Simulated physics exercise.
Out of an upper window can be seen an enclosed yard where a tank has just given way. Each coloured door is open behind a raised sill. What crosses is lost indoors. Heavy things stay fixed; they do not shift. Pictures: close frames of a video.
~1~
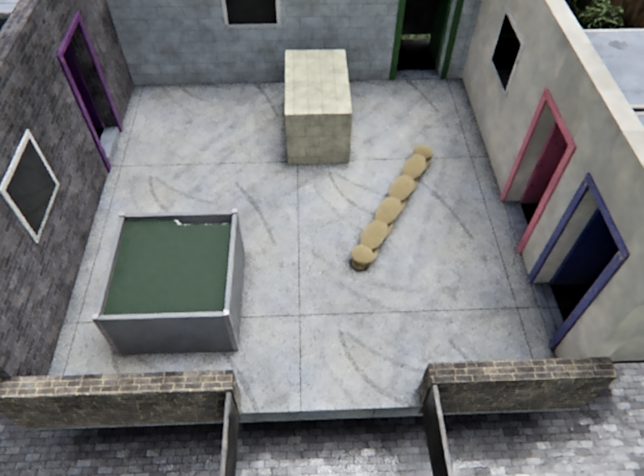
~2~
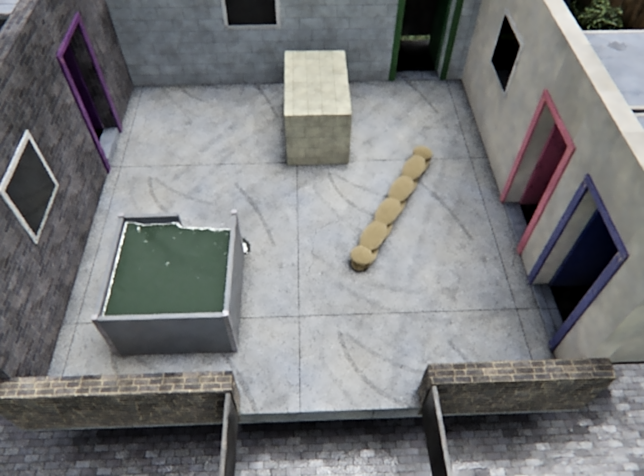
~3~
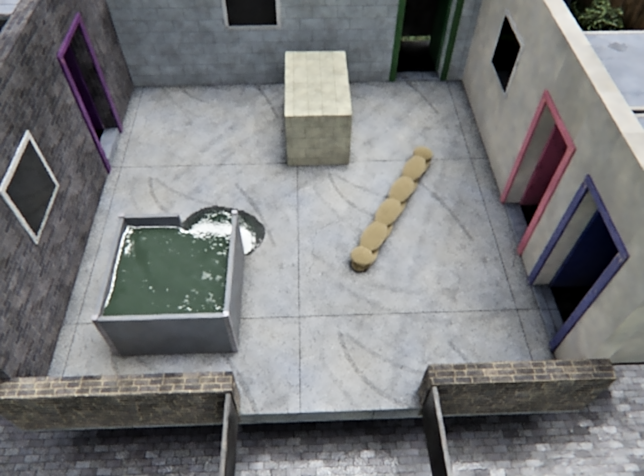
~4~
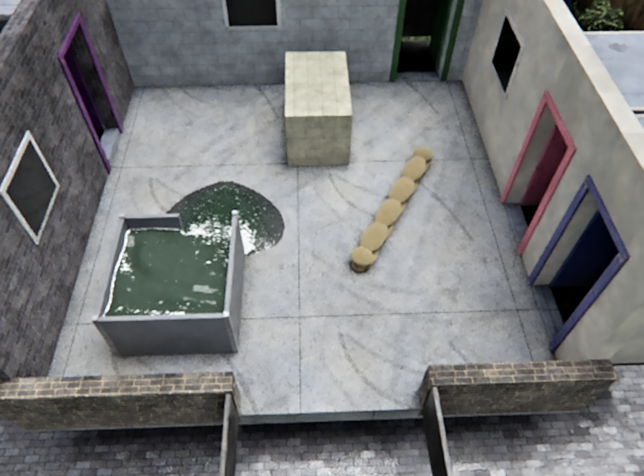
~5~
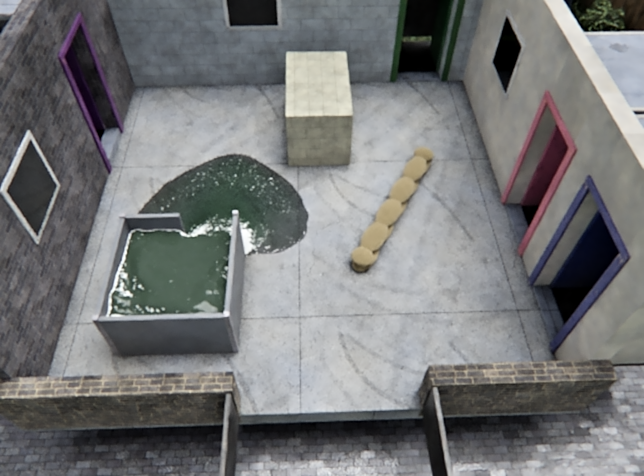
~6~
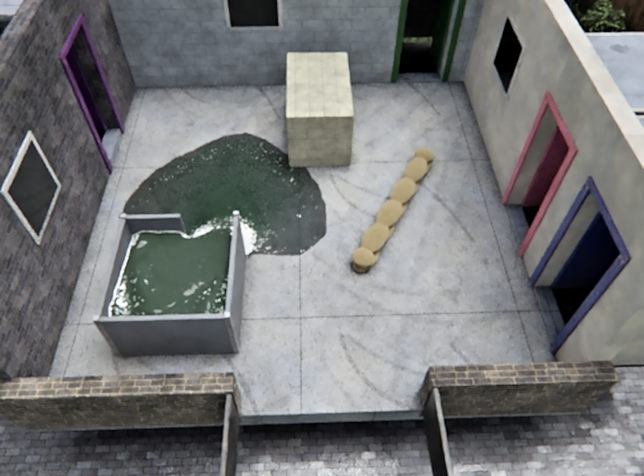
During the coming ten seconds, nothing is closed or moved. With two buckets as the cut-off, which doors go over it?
Door by door: The pink door stays within two buckets; the purple door stays within two buckets; the blue door stays within two buckets; the green door goes over two buckets.
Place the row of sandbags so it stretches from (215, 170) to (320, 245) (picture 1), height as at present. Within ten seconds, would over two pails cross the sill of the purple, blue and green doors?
Going door by door, purple tops the threshold, then blue falls short, then green falls short.
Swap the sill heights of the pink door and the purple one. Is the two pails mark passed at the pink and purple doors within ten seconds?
Swap done - pink door doesn't reach it, purple door gets too much.
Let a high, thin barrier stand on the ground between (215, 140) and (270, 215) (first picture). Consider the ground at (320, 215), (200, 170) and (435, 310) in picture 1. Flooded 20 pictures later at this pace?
Taking the points in turn, they are inundated, inundated and high and dry.
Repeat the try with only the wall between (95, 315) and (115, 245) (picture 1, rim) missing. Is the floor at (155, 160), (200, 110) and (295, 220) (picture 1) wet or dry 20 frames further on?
Sequence: Wetted / wetted / spared.
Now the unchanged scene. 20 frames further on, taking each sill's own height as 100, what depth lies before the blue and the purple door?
Roughly 0 per cent, then 80 per cent.
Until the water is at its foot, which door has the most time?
Result: The blue door.
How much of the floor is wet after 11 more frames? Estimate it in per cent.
Close to 40 %.
A moment on, water covers 35 % of the floor; the pink door not reached, the purple door wet at the sill, nothing in, the blue door not reached, the green door not reached.
Next, water covers 40 % of the floor; the pink door not reached, the purple door wet at the sill, nothing in, the blue door not reached, the green door not reached.
Then, water covers 50 % of the floor; the pink door not reached, the purple door wet at the sill, nothing in, the blue door not reached, the green door wet at the sill, nothing in.
Later, water covers 65 % of the floor; the pink door wet at the sill, nothing in, the purple door under two buckets in, the blue door not reached, the green door over two buckets in.
In the end, water covers 95 % of the floor; the pink door wet at the sill, nothing in, the purple door under two buckets in, the blue door wet at the sill, nothing in, the green door over two buckets in.
